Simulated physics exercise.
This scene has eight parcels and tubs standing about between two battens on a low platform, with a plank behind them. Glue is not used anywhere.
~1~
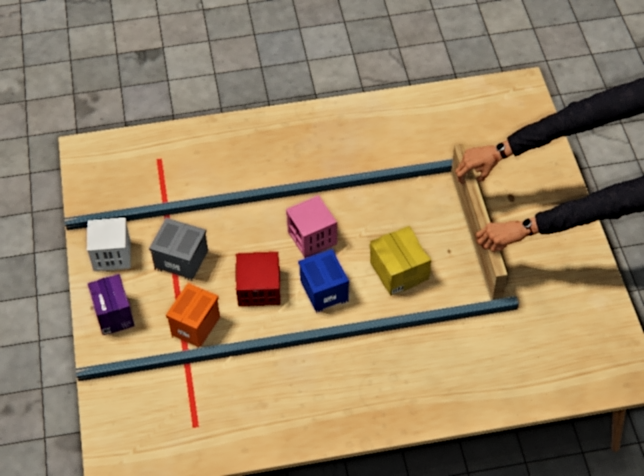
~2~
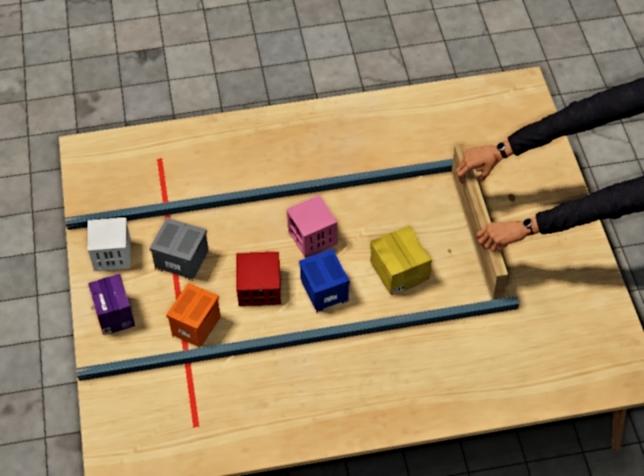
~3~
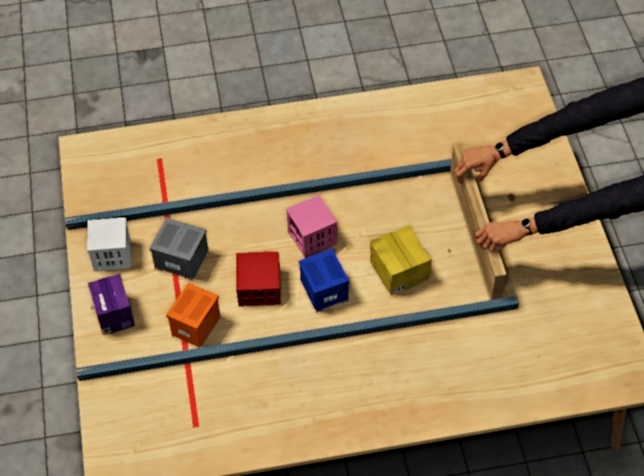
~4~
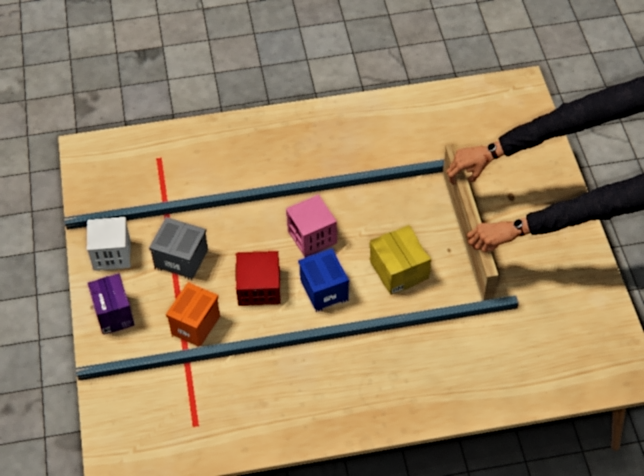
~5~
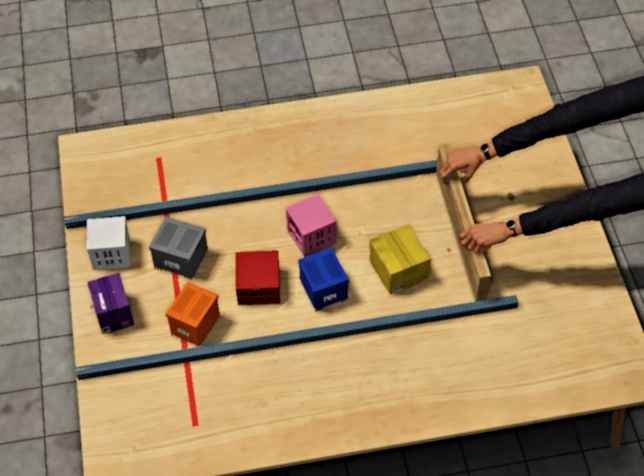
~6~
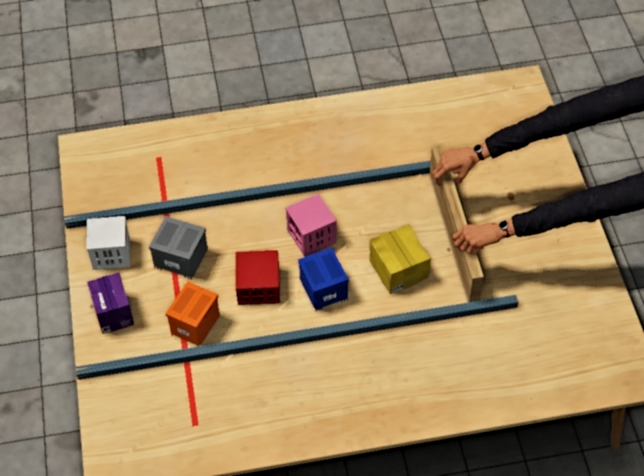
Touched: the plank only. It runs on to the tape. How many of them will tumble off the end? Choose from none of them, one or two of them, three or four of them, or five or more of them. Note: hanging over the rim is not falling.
One or two of them do.
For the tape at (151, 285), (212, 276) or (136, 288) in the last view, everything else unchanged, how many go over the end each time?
Respectively, 4, 0 and 4.
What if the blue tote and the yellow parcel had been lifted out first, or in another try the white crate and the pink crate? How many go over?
Result: 0 in the first case, with 1 in the second.
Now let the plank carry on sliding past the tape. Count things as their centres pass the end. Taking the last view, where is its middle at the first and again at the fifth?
It sits near (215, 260), and then near (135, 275).
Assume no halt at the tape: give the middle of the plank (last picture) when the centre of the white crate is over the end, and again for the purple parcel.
The middle is at (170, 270) when it's the white crate, and at (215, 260) when it's the purple parcel.
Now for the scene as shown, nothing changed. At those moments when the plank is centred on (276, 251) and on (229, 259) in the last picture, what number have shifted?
Tally: 6; 7.
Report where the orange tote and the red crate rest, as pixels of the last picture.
First (80, 341), then (73, 306).
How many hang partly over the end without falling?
3 in all.
Soon after, none off yet; purple parcel at rest near (111, 303); white crate at rest near (109, 243); grey tote at rest near (179, 248).
After that, none off yet; purple parcel at rest near (111, 303); white crate at rest near (109, 243); grey tote displaced a little near (170, 246).
And then, none off yet; purple parcel displaced a little near (89, 307); white crate at rest near (109, 243); grey tote displaced a little near (158, 245).
In the end, the number that fall off is one or two; gone, purple parcel.
